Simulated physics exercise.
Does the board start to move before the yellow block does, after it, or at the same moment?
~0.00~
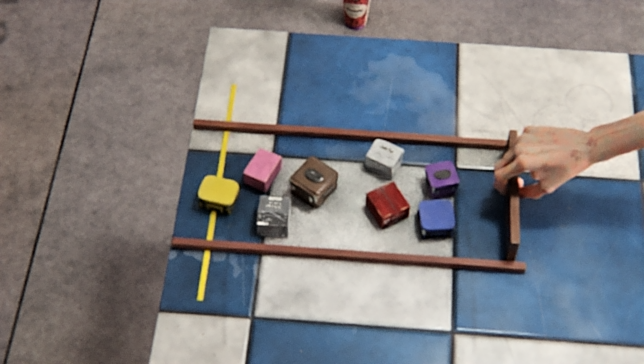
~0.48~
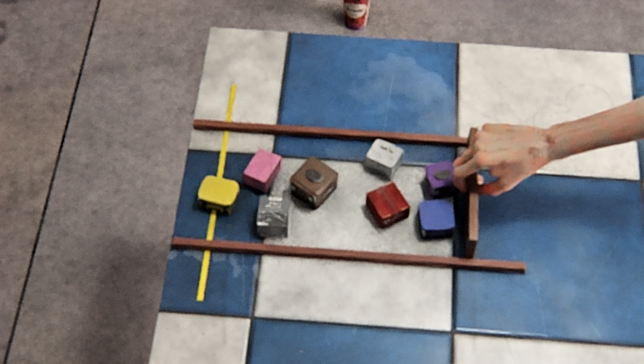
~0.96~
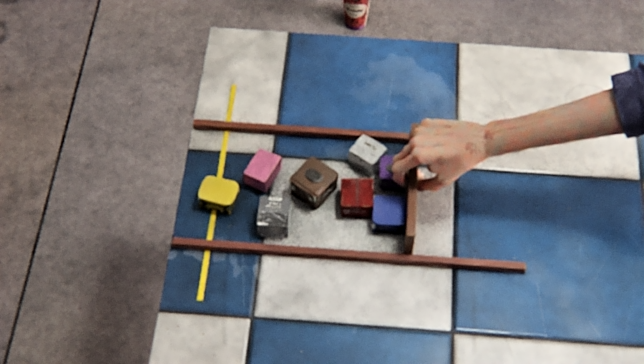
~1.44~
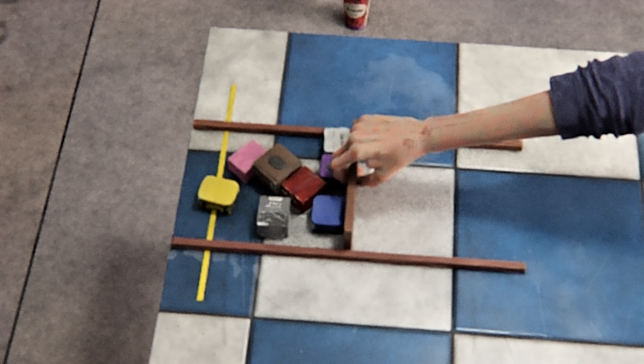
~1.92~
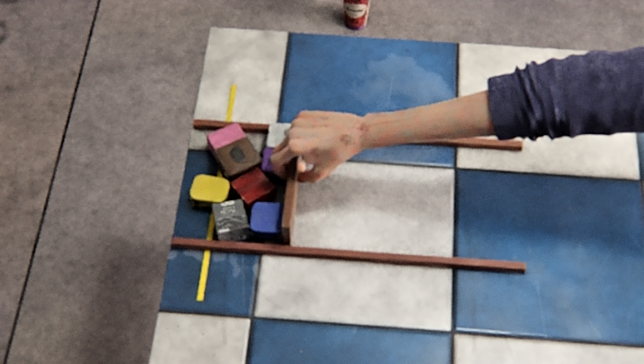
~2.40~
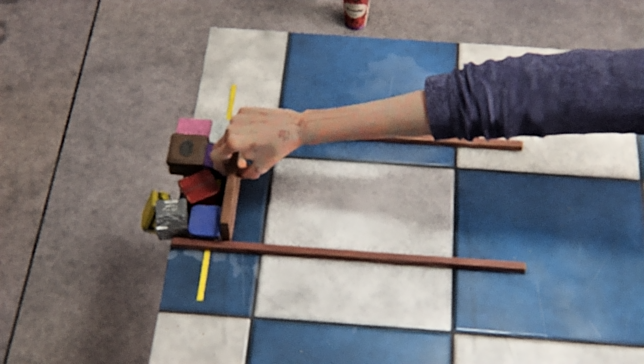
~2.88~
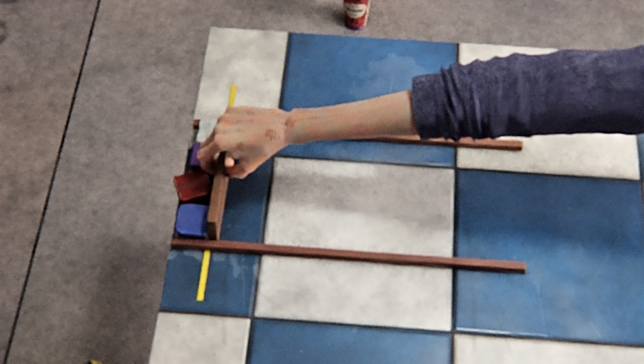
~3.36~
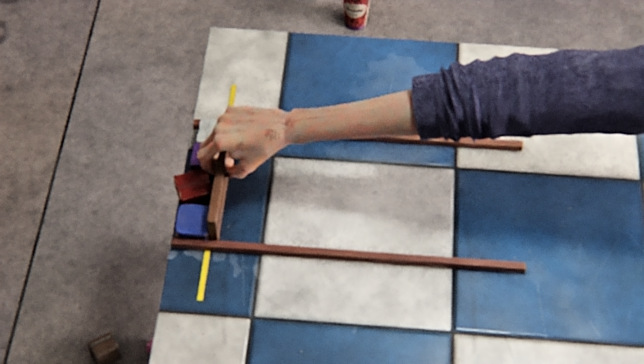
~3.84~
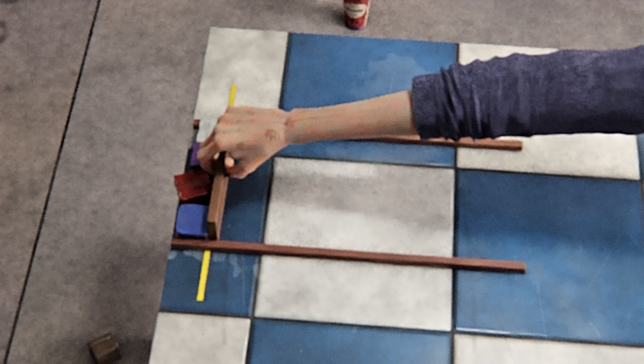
The board starts to move first, sliding left under the hand. The yellow block stays put until much later, when the pushed group shoves it toward the table edge.
